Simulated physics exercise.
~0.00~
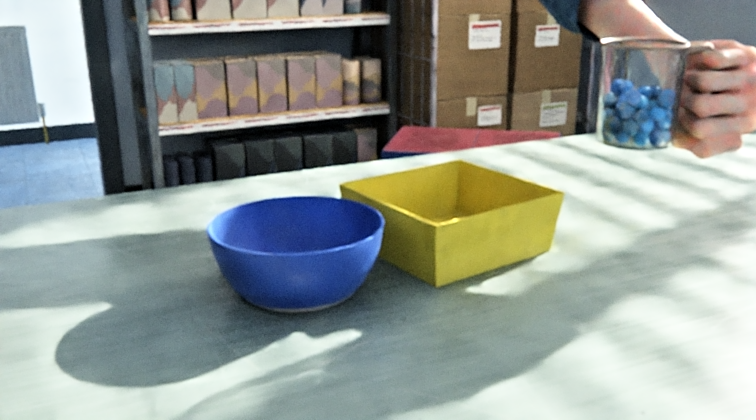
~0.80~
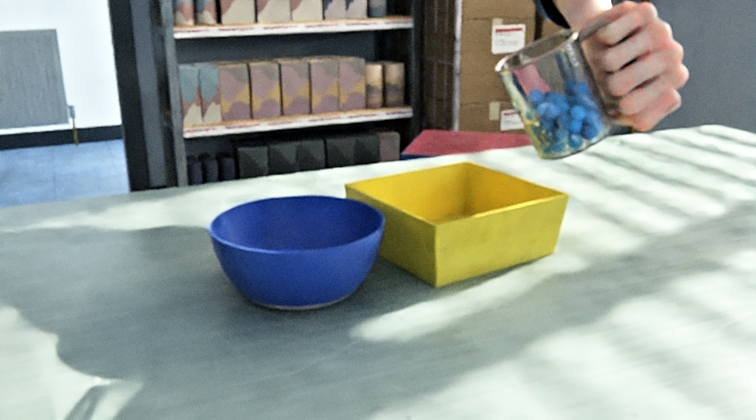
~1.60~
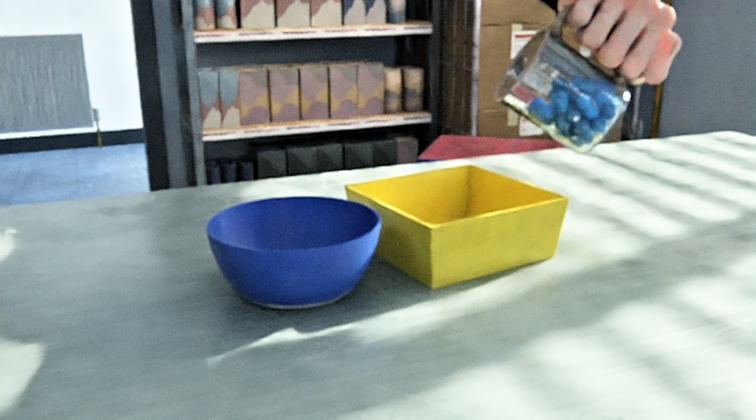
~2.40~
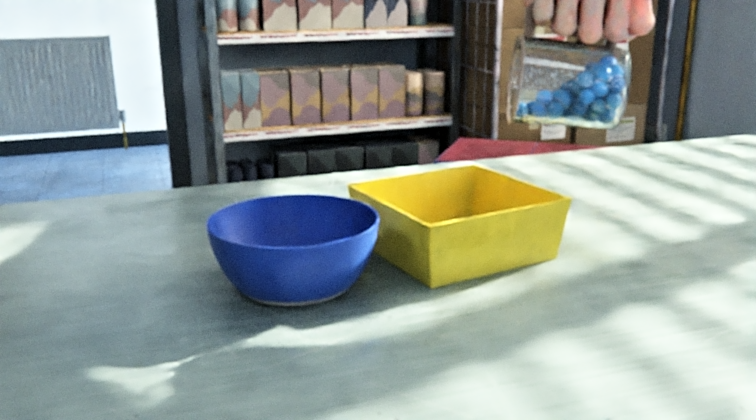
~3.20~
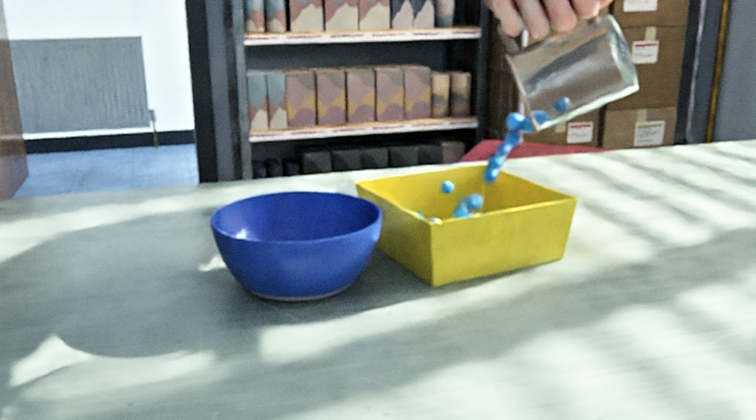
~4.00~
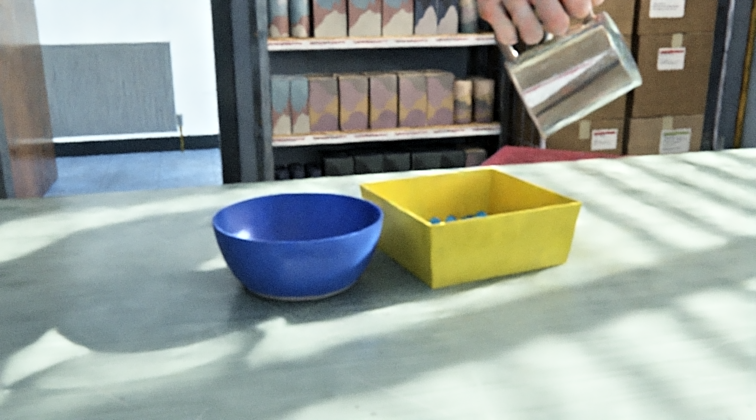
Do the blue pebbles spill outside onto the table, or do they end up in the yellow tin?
They end up in the yellow tin. None of them land on the table or in the blue bowl.
